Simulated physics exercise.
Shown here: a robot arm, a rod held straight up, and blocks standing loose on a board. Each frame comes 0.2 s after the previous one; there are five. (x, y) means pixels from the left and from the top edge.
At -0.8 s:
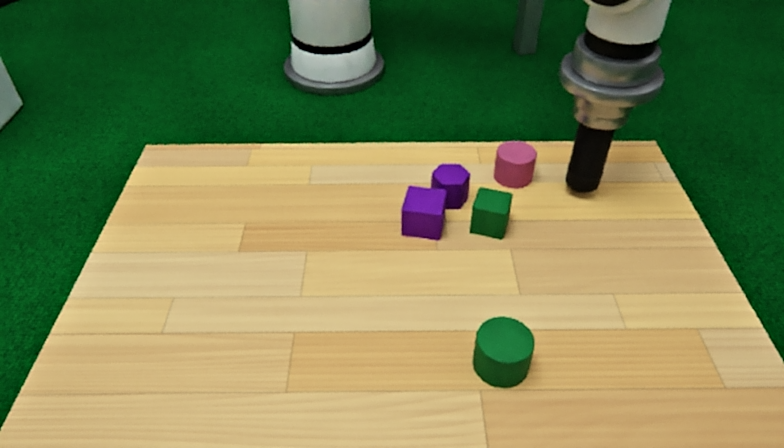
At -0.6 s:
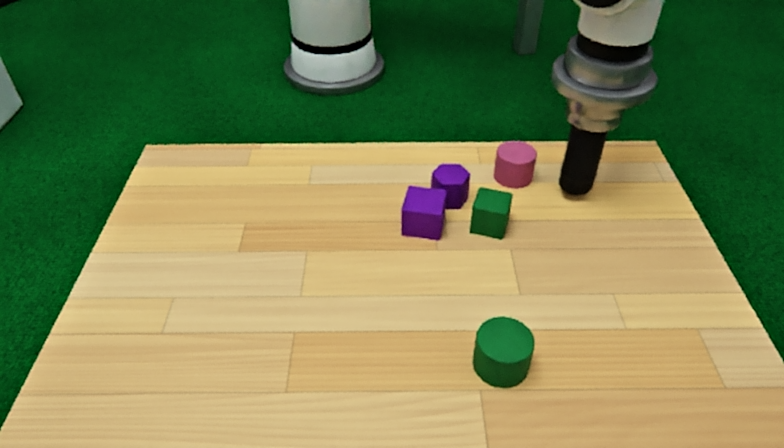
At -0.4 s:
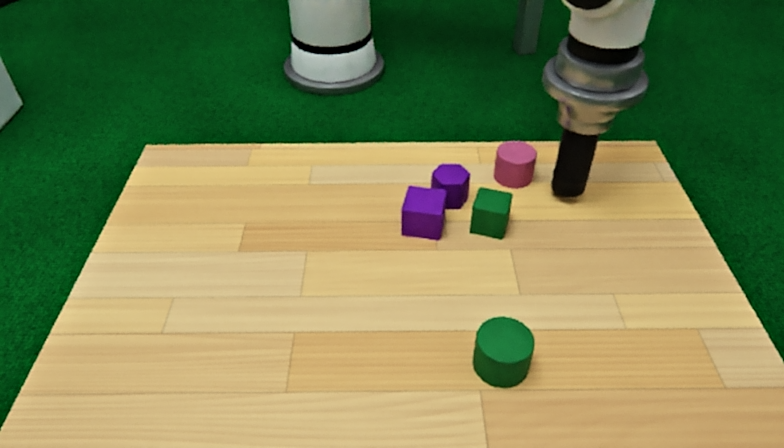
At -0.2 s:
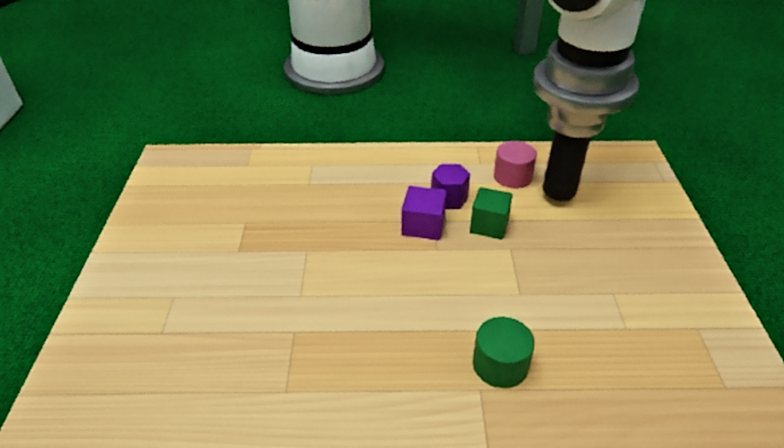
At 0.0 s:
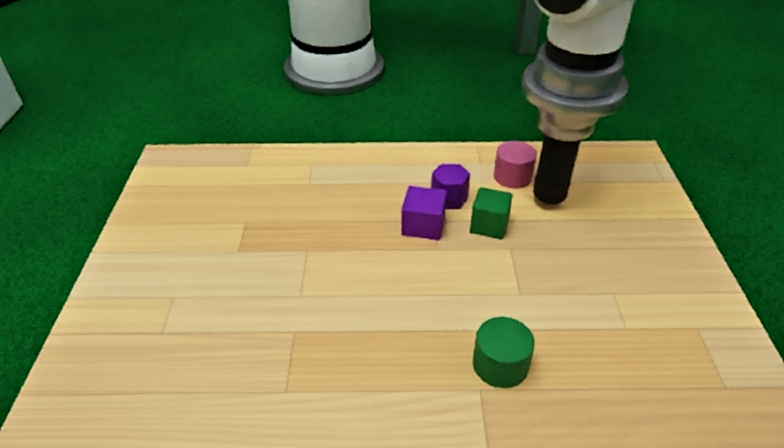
A robot arm holding a black rod upright moves slowly to the left and slightly toward the viewer over a wooden board, starting right of the pink cylinder. The rod draws a little nearer to the pink cylinder and green cube, while all five blocks stay still.
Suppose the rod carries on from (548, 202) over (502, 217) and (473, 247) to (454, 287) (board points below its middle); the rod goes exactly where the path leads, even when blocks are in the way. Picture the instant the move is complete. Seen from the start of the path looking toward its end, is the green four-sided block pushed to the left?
Final answer: No.
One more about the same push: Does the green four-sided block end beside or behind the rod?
I expect so.
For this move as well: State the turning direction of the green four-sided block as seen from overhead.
From above, the turn goes clockwise.
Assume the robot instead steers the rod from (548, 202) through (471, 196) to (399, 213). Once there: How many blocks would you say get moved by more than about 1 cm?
I foresee two blocks being moved.
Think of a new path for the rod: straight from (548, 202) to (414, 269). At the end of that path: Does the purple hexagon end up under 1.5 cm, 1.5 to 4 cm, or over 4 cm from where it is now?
It shifts by less than 1.5 cm.
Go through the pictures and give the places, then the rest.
Lower end of the rod (582, 183), tops of blocks, purple four-sided block (425, 199), green four-sided block (493, 199), pink circle (517, 151), in the first picture.
Rod (575, 186), blocks as before, in the second picture.
Rod (567, 188), blocks as before, in the third picture.
Rod (559, 191), blocks as before, in the fourth picture.
Rod (550, 194), purple four-sided block (425, 199), green four-sided block (493, 199), pink circle (517, 151), in the fifth picture.
What follows on the original path. One third of the way, rod (503, 210); green four-sided block (474, 206).
Two thirds of the way, rod (474, 240); purple four-sided block (418, 200), turned 25° clockwise; green four-sided block (437, 227), turned 40° clockwise.
At the end, rod (455, 280); purple four-sided block (418, 200), turned 25° clockwise; green four-sided block (427, 235), turned 90° clockwise; pink circle not moved.
